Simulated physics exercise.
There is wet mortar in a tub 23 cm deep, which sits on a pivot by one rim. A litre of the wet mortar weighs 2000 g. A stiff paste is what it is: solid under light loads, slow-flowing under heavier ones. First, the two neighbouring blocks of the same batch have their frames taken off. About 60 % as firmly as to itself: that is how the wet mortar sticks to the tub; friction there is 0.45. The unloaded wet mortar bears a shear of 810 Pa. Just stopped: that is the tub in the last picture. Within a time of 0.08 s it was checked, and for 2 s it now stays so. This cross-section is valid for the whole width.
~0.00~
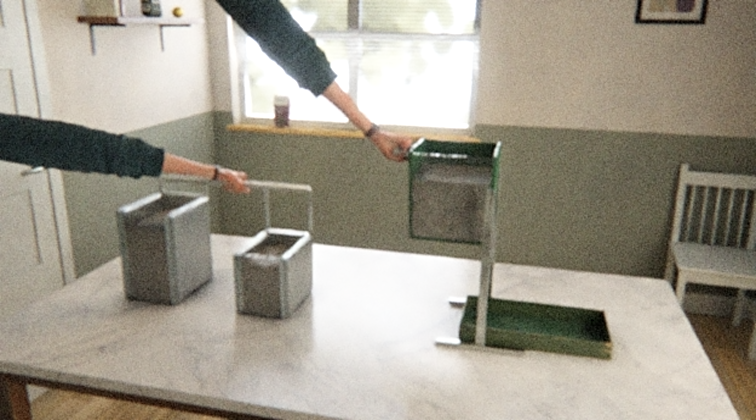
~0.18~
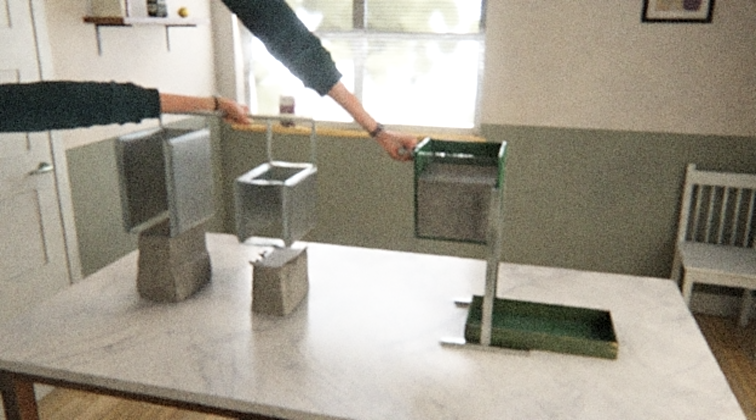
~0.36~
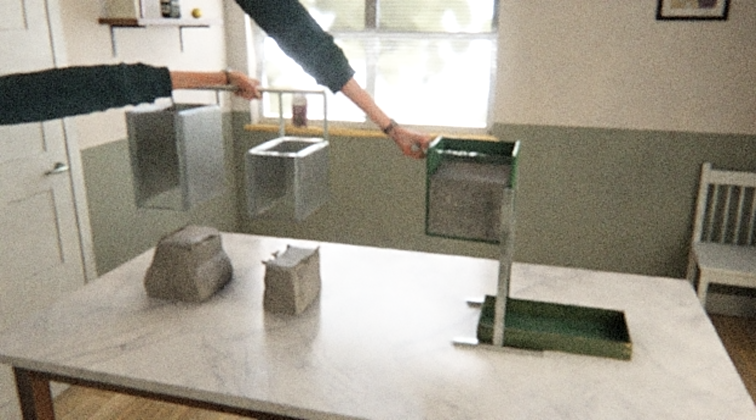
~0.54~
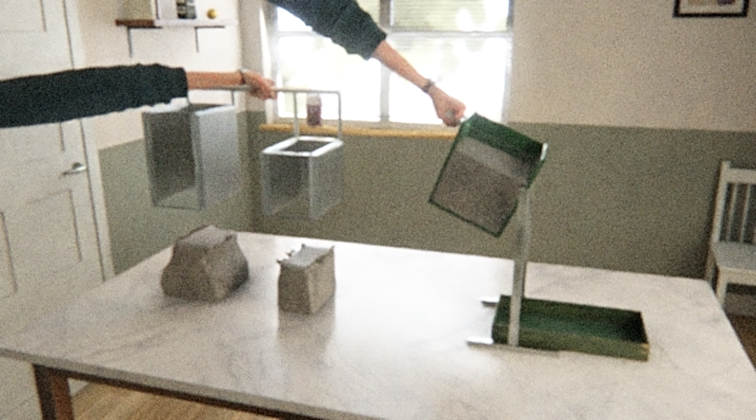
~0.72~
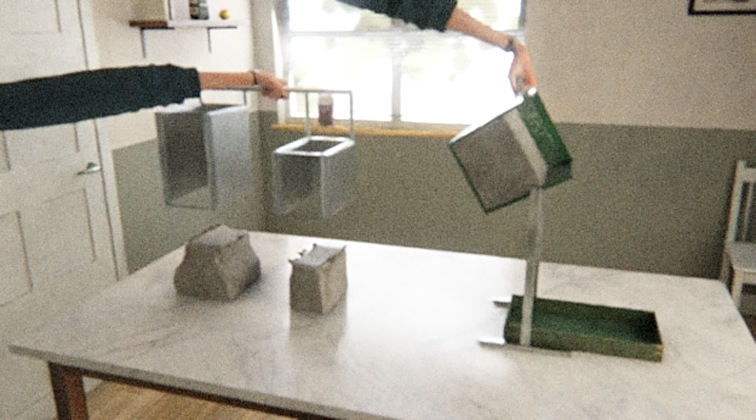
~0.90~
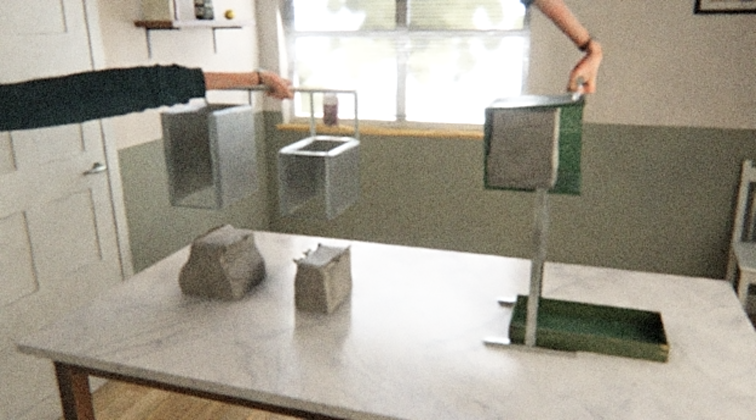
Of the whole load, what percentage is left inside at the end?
Close to 100 % is left inside.
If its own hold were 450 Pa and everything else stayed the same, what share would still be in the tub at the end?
It would be close to 70 percent.
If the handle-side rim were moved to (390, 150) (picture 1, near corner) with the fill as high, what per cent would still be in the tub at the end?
I'd put it at close to 50 per cent.
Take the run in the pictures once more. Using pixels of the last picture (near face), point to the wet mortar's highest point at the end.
Looking at the last picture, I'd put it at about (522, 123).
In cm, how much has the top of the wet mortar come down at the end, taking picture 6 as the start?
Some 3 cm.
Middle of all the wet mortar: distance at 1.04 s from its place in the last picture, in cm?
Looks like around 3 cm to me.
After 1.04 s, the tub is at 88 degrees and holds 100 %.
After 1.21 s, the tub is at 88 degrees and holds 100 %.
After 1.38 s, the tub is at 88 degrees and holds 100 %.
After 1.55 s, the tub is at 88 degrees and holds 100 %.
After 2.90 s, at the end, the tub is at 88 degrees and holds 100 %.
